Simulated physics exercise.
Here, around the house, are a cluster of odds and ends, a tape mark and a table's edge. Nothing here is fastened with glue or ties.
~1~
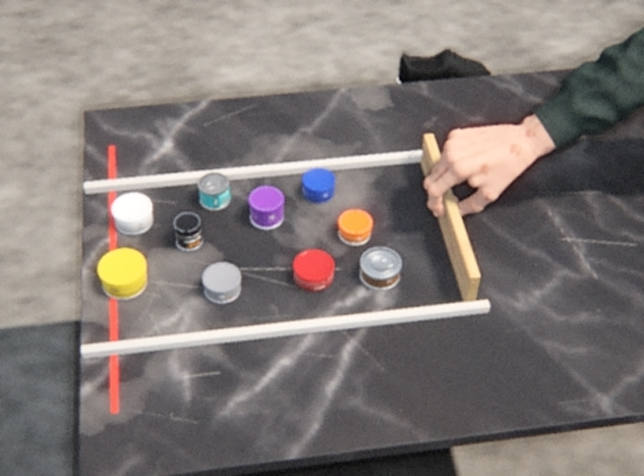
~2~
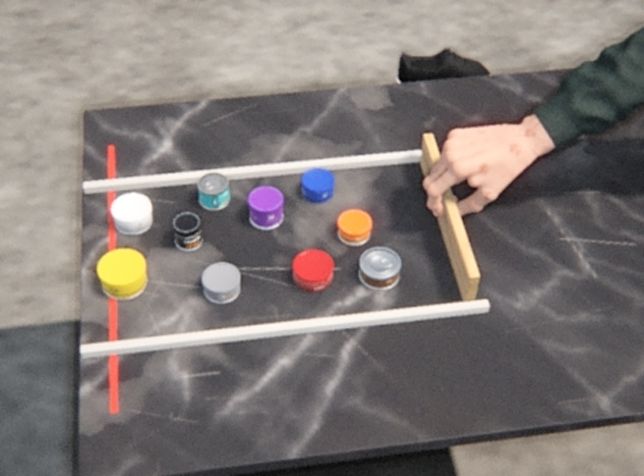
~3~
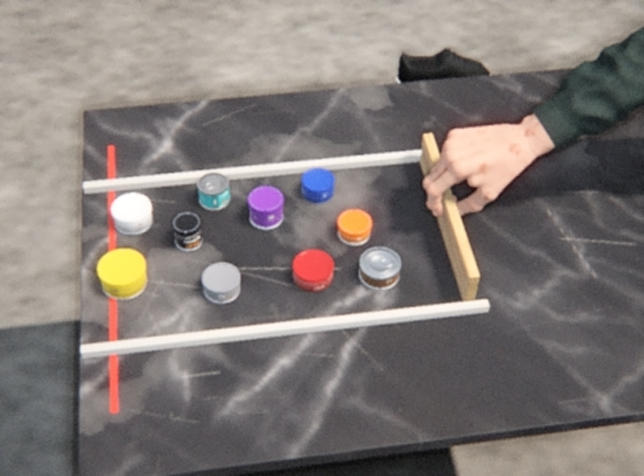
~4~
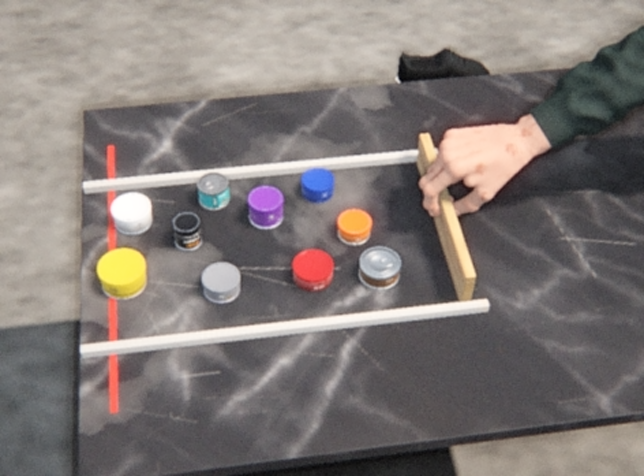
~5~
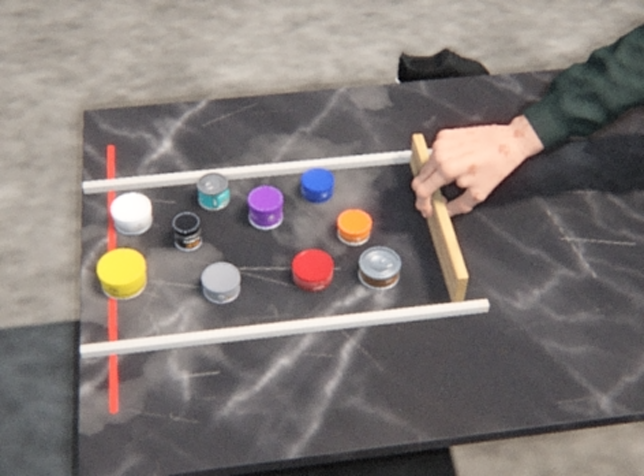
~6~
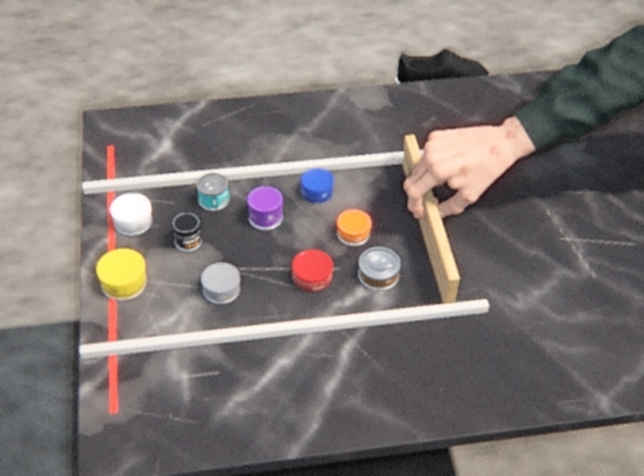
On a dark marbled table, a hand slides a wooden board slightly left toward small colourful pots.
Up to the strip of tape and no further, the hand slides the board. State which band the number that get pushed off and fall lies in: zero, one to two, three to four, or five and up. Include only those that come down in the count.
Once it stops, the band for pieces knocked off is five and up, pretty clearly.
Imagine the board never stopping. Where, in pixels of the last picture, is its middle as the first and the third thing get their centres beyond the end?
Earlier crossing: About (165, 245); later crossing: About (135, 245).
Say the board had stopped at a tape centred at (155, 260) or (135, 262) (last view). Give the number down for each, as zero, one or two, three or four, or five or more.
Lab note - per position, in order: Either one or two; 1 or 2.
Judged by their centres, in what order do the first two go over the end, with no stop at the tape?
Earliest is the yellow pot; next is the white pot.
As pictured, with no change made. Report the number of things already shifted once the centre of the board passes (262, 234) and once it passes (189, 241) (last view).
The count is 7 at the first point and 10 at the second.
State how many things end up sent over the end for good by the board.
Total: 6.
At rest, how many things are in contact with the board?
Total: 4.
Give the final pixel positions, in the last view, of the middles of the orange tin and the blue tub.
Reading them off: First (94, 257); then (94, 204).
Soon after, none off yet; yellow pot at rest near (122, 275); white pot at rest near (132, 215); black tin at rest near (187, 232).
Then, none off yet; yellow pot at rest near (122, 275); white pot at rest near (132, 215); black tin moved a little near (173, 233).
By the end, the number that fall off is five or more; fallen, red tub, turquoise pot, grey pot, black tin, white pot and yellow pot.
